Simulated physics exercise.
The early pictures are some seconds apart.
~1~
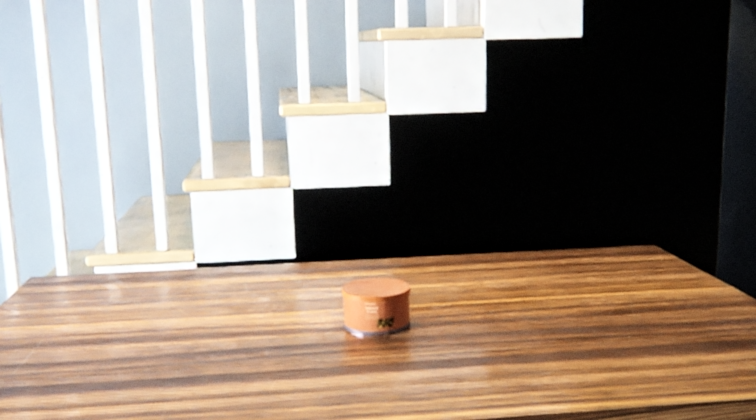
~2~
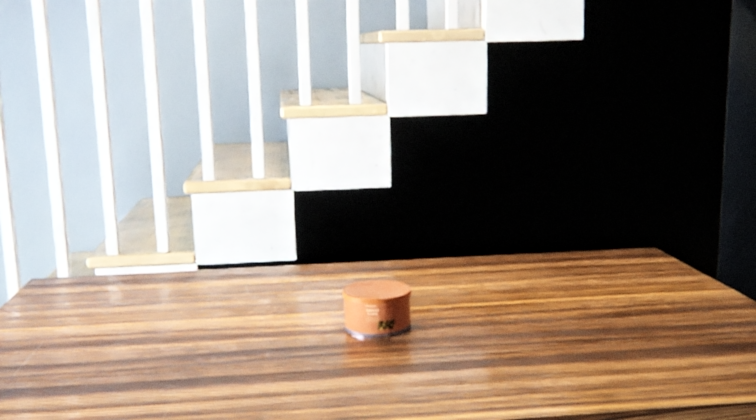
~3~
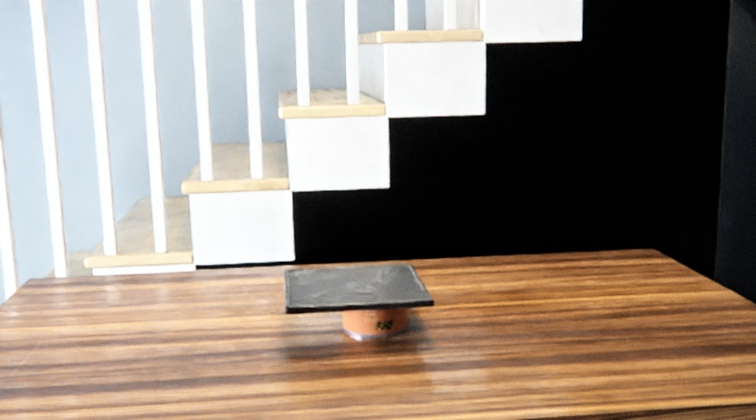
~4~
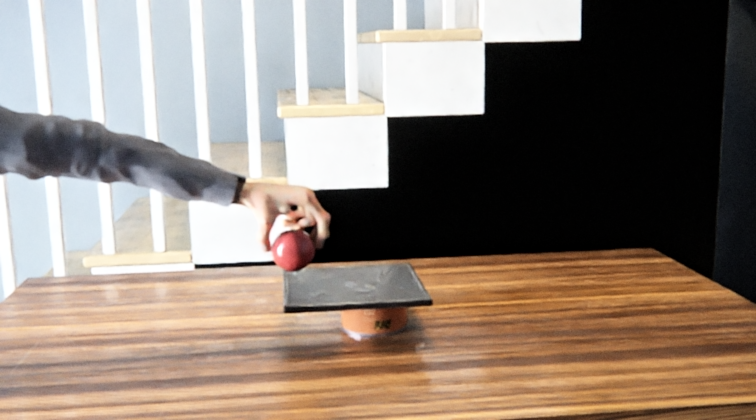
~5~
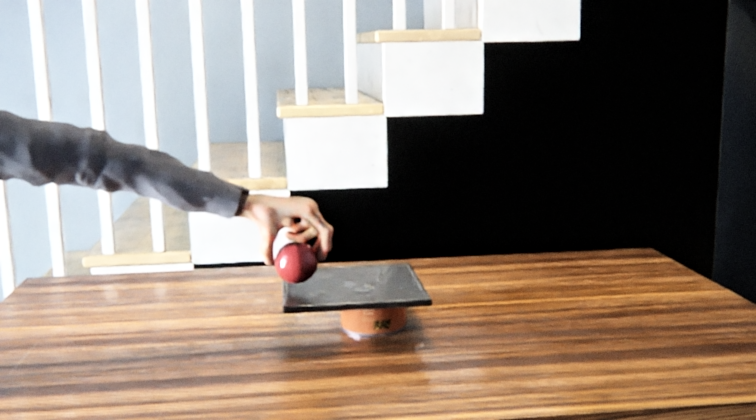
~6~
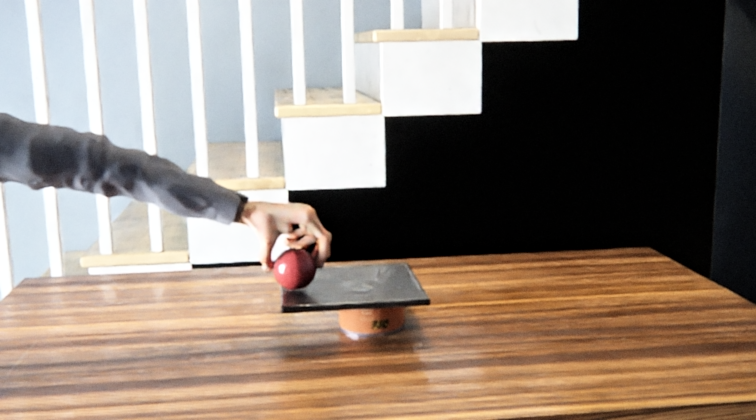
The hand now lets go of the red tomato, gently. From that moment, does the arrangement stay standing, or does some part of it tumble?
Looks to me like it is not stable after that.
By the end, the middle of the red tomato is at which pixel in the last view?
It ends near (253, 318).
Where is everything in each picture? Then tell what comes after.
The last thing is not in view yet, in the first picture.
The last thing is not in view yet, in the second picture.
The last thing is not in view yet; black lid (354, 287), in the third picture.
On its way; red tomato (294, 250); black lid (352, 286), in the fourth picture.
On its way; red tomato (296, 262); black lid (352, 286), in the fifth picture.
Set down, still held; red tomato (295, 269); black lid (350, 286), in the sixth picture.
Then, 0.40 s later than the last frame, red tomato now fallen; black lid tilted by 43°.
Then, 0.50 s later than the last frame, black lid tilted by 36°.
When it is over, fallen, red tomato; left askew, black lid; orange tub as before. End places, in pixels of the last picture, red tomato near (253, 318). The stack gives way.
